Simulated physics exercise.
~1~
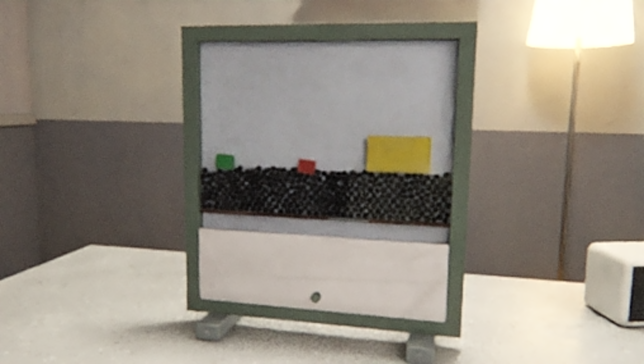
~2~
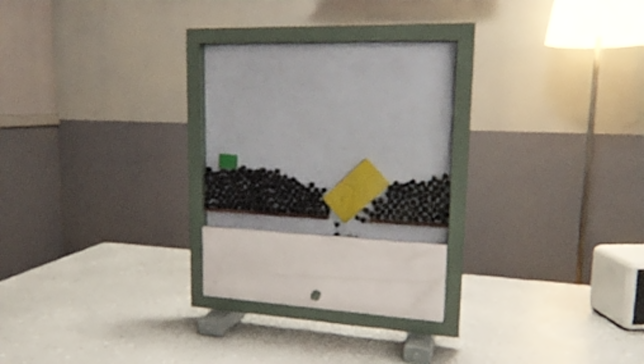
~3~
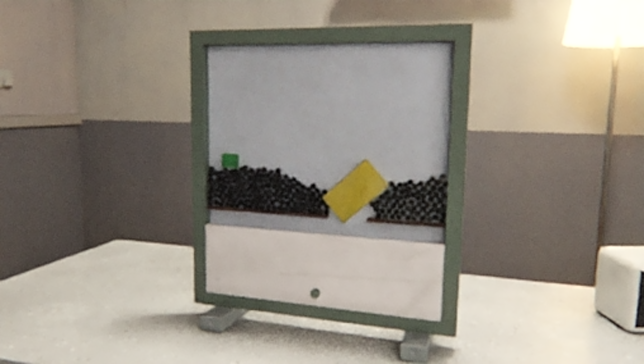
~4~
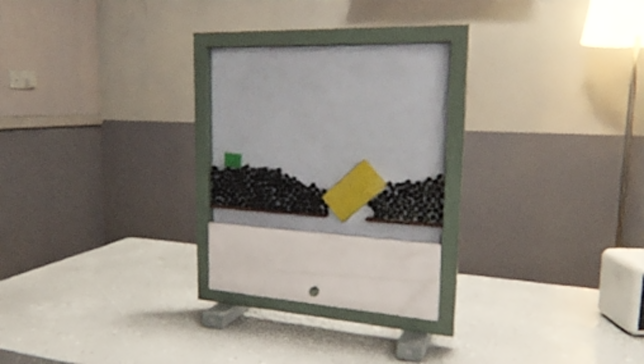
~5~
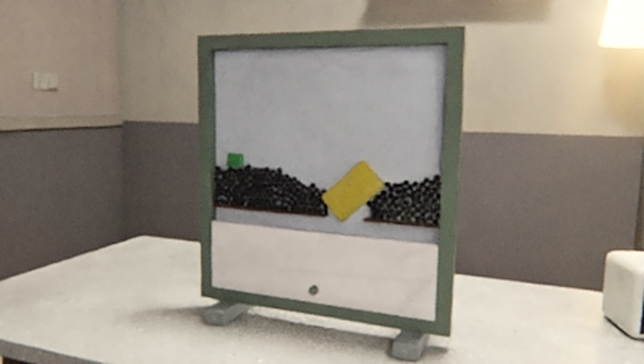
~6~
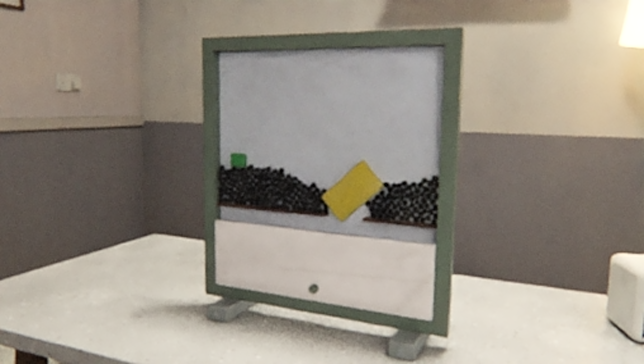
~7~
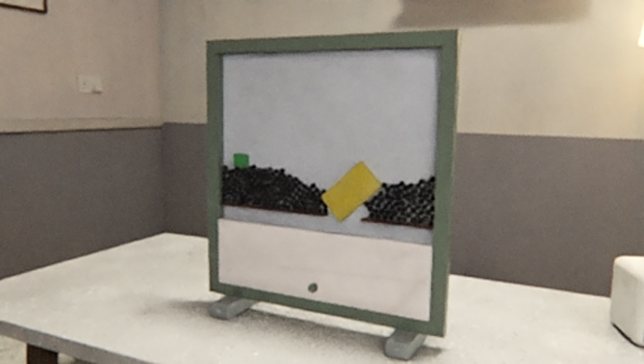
On a white table in a room with grey and cream walls, seen from the front as the view drifts slowly sideways, stands a green-framed upright box with a clear front. Inside, a level layer of black beads carries a small green block at left, a small red block near the middle and a larger yellow block at right. A gap opens in the floor, some beads drop away and the red block disappears. The yellow block slides left and down, tilting into the gap. It stays wedged there between two sloping banks of beads, while the green block keeps its place.
